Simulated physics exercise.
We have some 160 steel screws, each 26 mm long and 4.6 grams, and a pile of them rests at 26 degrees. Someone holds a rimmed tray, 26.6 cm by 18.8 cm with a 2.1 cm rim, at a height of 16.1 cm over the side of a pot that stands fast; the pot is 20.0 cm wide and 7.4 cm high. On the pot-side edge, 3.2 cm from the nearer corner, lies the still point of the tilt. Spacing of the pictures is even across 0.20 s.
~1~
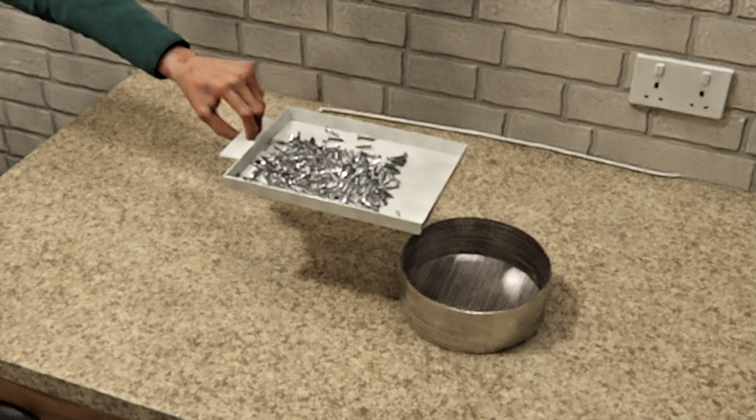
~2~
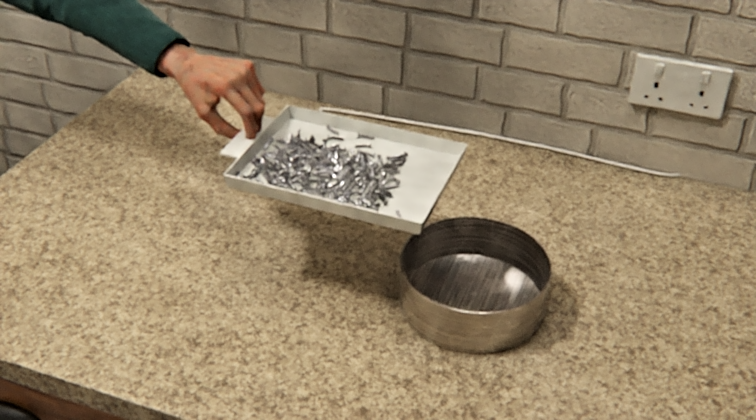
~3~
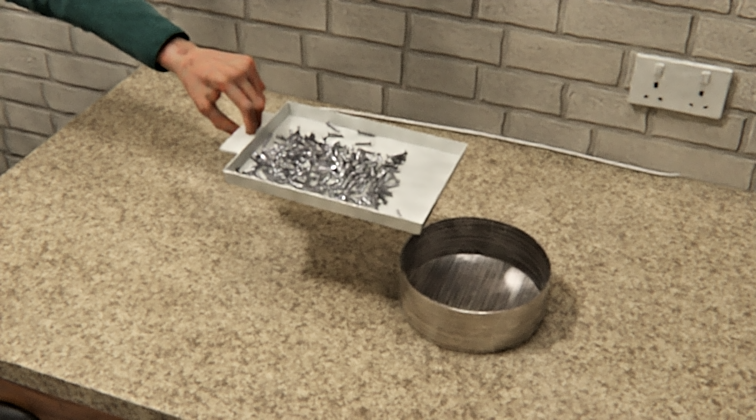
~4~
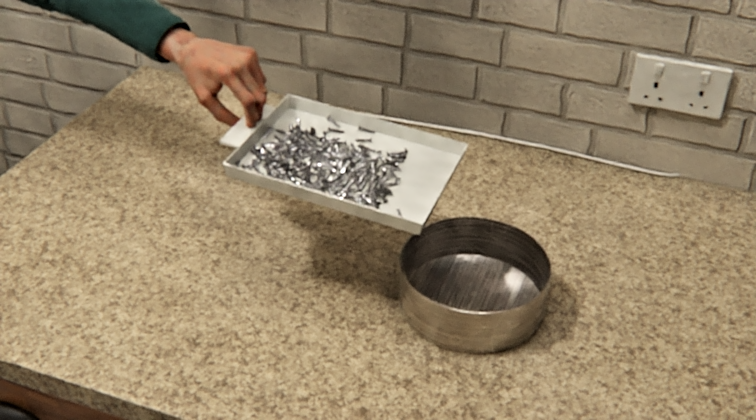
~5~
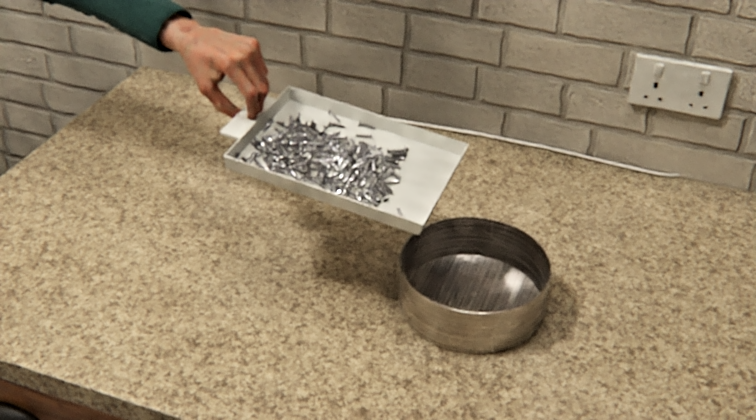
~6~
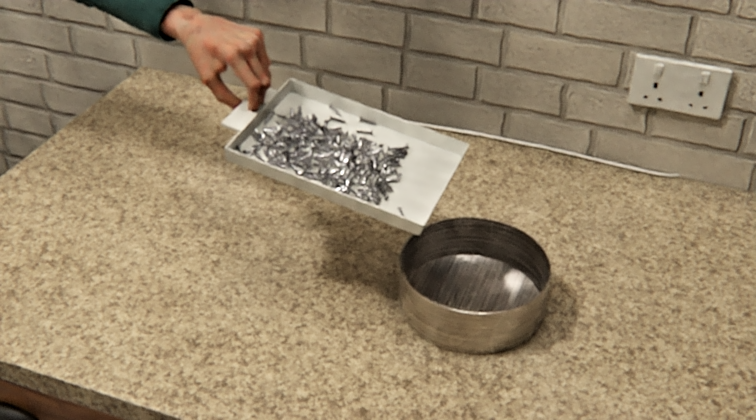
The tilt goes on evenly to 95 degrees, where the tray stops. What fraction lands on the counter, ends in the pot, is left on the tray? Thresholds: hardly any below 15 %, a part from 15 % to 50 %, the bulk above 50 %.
Prediction - counter: Hardly any; pot: The bulk; tray: Hardly any.
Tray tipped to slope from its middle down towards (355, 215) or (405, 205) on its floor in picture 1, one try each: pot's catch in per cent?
About 5 and 80 per cent.
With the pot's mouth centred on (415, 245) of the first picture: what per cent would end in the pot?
I'd expect near 55 per cent.
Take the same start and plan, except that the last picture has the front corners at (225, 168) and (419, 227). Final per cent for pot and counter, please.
Split: Pot = 5, counter = 95.
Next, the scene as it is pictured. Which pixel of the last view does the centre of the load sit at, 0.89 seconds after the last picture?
The middle of the load should be near (450, 205) then.
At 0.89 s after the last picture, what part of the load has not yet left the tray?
I'd say close to 60 per cent.
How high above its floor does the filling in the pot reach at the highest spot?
Measured height: Approx. 2.0 cm.
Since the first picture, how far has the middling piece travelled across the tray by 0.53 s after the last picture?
Displacement on the tray: About 12 cm.
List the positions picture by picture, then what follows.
Tray tilt 0 degrees, front corners at (227, 175) and (420, 221); middle of the pieces at (325, 173); pot at (476, 262), in the first frame.
Tray tilt 0 degrees, front corners at (227, 174) and (420, 221); middle of the pieces at (325, 172), in the second frame.
Tray tilt 2 degrees, front corners at (227, 170) and (420, 221); middle of the pieces at (325, 169), in the third frame.
Tray tilt 4 degrees, front corners at (227, 163) and (421, 222), lowest corner right front; middle of the pieces at (325, 165), in the fourth frame.
Tray tilt 7 degrees, front corners at (227, 155) and (421, 222), lowest corner right front; middle of the pieces at (326, 161), in the fifth frame.
Tray tilt 10 degrees, front corners at (228, 147) and (422, 223), lowest corner right front; middle of the pieces at (327, 156); pot at (475, 262), in the sixth frame.
Then, 0.53 s after the last picture, tilt 50 degrees; the tray holds 100 %, the pot 0 %.
Then, 0.89 s after the last picture, tilt 77 degrees; the tray holds 60 %, the pot 25 %.
Then, 1.34 s after the last picture, tilt 95 degrees; the tray holds 10 %, the pot 80 %.
In the end, counter 0 %, pot 100 %, tray 0 %.
